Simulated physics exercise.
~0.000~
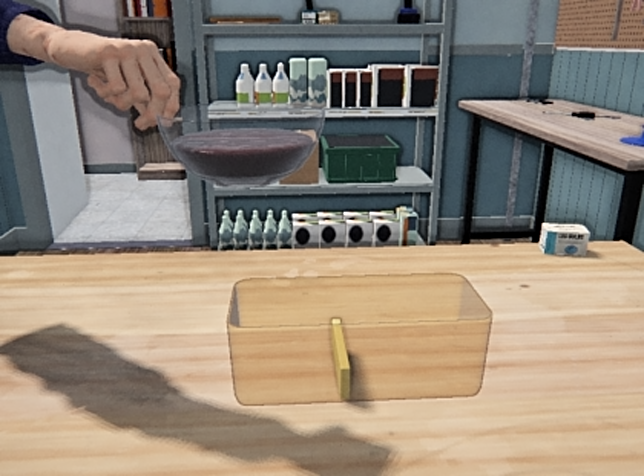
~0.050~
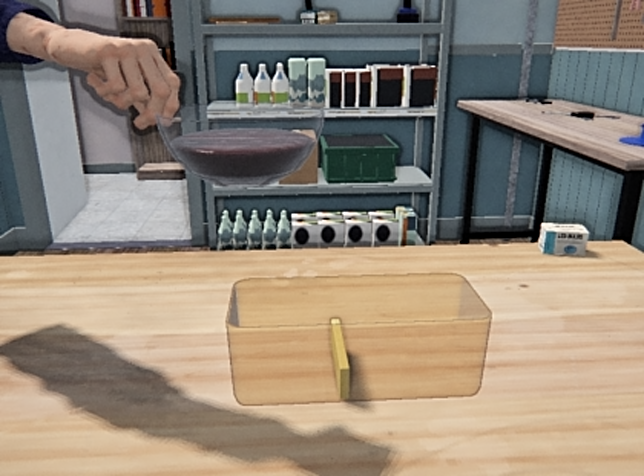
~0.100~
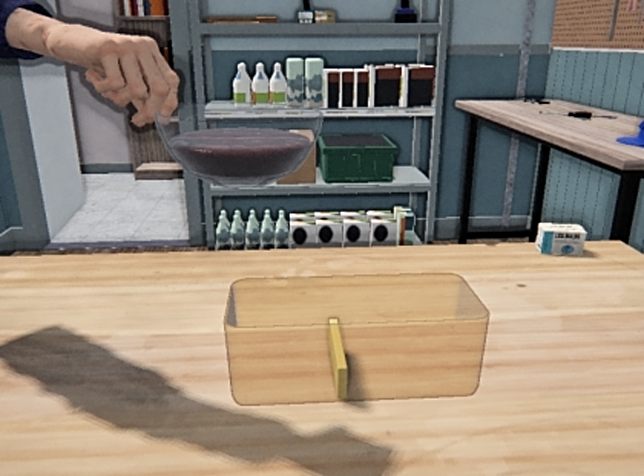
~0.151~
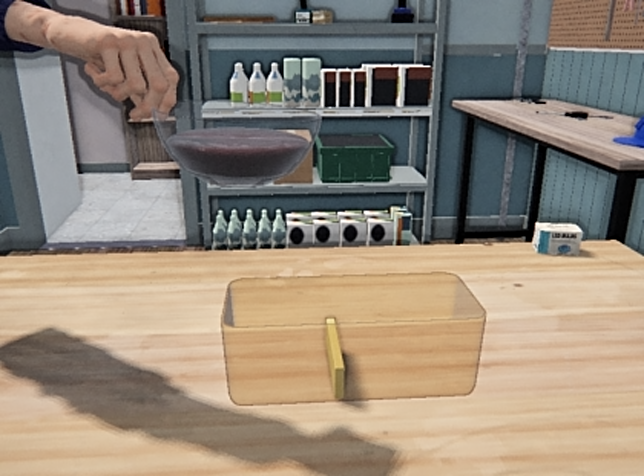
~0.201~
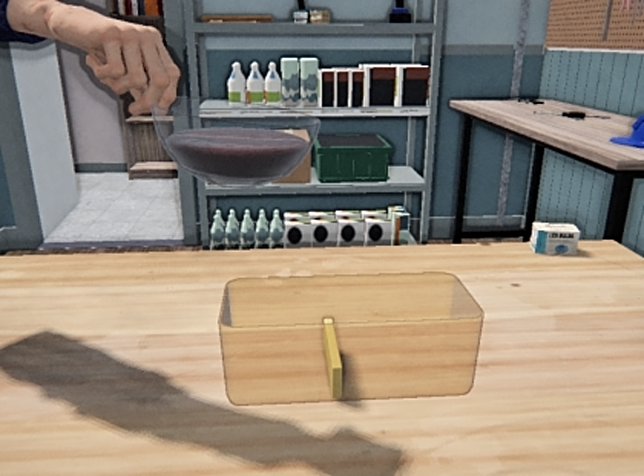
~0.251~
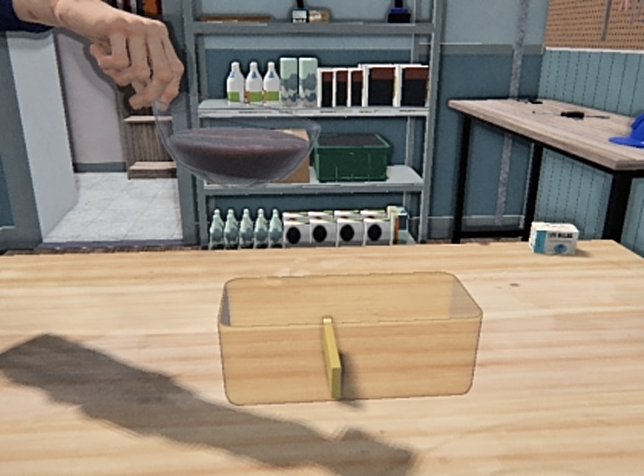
A hand held a clear bowl of dark red liquid above a wooden table, beside an empty see-through basin with a low yellow divider, and slowly began tilting the bowl slightly to the right.
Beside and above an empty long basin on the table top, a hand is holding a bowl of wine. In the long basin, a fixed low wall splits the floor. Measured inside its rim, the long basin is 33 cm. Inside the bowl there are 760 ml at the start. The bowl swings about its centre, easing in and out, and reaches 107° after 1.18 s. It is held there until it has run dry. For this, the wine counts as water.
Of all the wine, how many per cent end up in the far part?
Roughly 79 per cent.
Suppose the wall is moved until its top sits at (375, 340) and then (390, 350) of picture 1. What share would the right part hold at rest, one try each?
The first gives near 40 per cent and the second near 25 per cent.
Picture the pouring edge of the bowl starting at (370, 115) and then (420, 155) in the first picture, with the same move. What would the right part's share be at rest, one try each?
Try 1: 90 %; try 2: 85 %.
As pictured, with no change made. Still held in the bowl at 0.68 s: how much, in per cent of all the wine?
48 %.
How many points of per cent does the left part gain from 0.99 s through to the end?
It comes to near 10 per cent.
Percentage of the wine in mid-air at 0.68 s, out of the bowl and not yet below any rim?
I'd put it at about 44 percent.
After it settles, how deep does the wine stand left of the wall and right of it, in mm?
Depths: Left near 8 mm, right near 26 mm.
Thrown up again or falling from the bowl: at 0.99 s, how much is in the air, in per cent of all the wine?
Estimated airborne part: Roughly 12 per cent.
Then, 0.68 s in, the tilt is 66° and 48 per cent is still to pour, 0 is left of the wall and 8 right of it.
Then, 0.99 s in, the tilt is 101° and 1 per cent is still to pour, 11 is left of the wall and 77 right of it.
Then, 1.32 s in, the tilt is 107° and 0 per cent is still to pour, 20 is left of the wall and 79 right of it.
Then, 1.68 s in, the tilt is 107° and 0 per cent is still to pour, 20 is left of the wall and 79 right of it.
Finally, 20 per cent lies left of the wall, 79 right of it and 1 outside.
